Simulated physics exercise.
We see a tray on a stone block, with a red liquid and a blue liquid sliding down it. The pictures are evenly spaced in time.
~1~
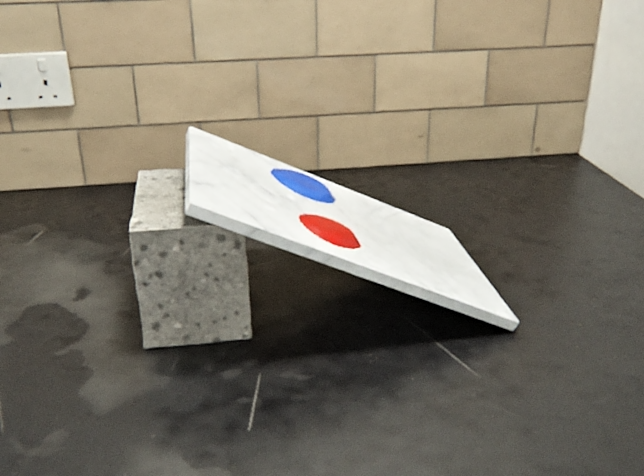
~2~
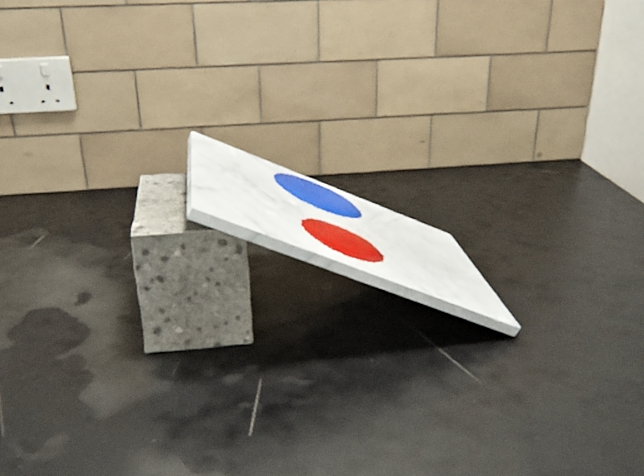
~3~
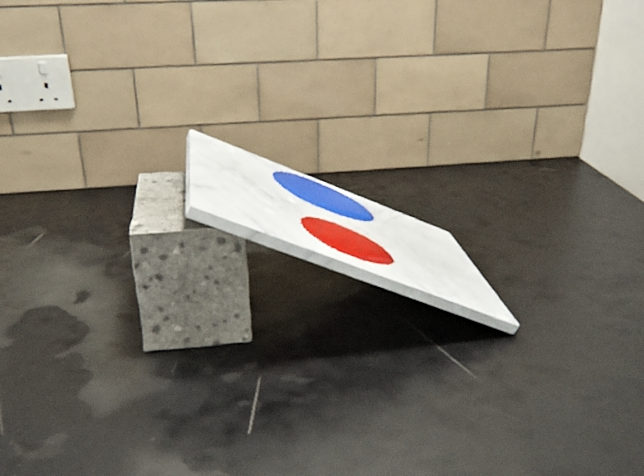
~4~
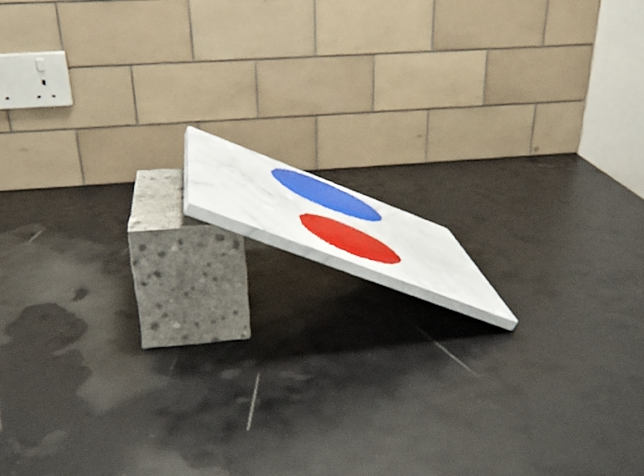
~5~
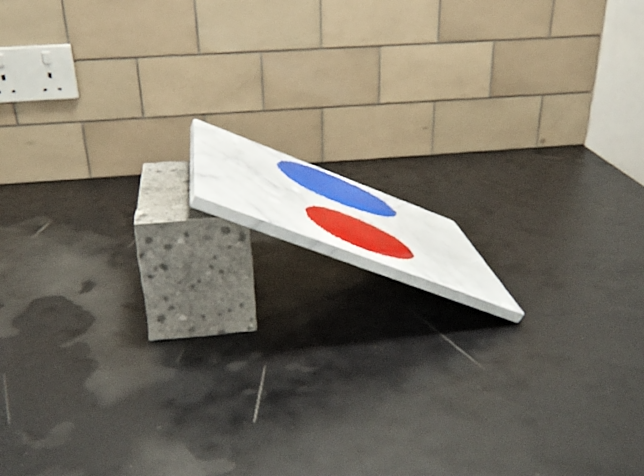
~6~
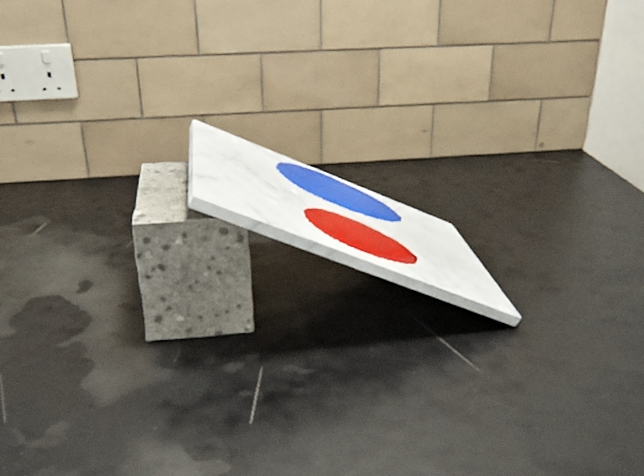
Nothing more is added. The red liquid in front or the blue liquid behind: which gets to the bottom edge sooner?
The farther one gets there first.
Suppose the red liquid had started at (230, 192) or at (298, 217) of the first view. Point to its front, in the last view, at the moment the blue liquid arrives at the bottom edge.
At about (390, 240), and at (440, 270).
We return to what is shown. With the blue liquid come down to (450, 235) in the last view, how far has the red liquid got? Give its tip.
Around (458, 272).
Shortly, the red liquid is three quarters of the way down; the blue liquid is three quarters of the way down.
Then, the red liquid is three quarters of the way down; the blue liquid is close to the edge.
At the finish, the red liquid is close to the edge; the blue liquid is at the low edge.
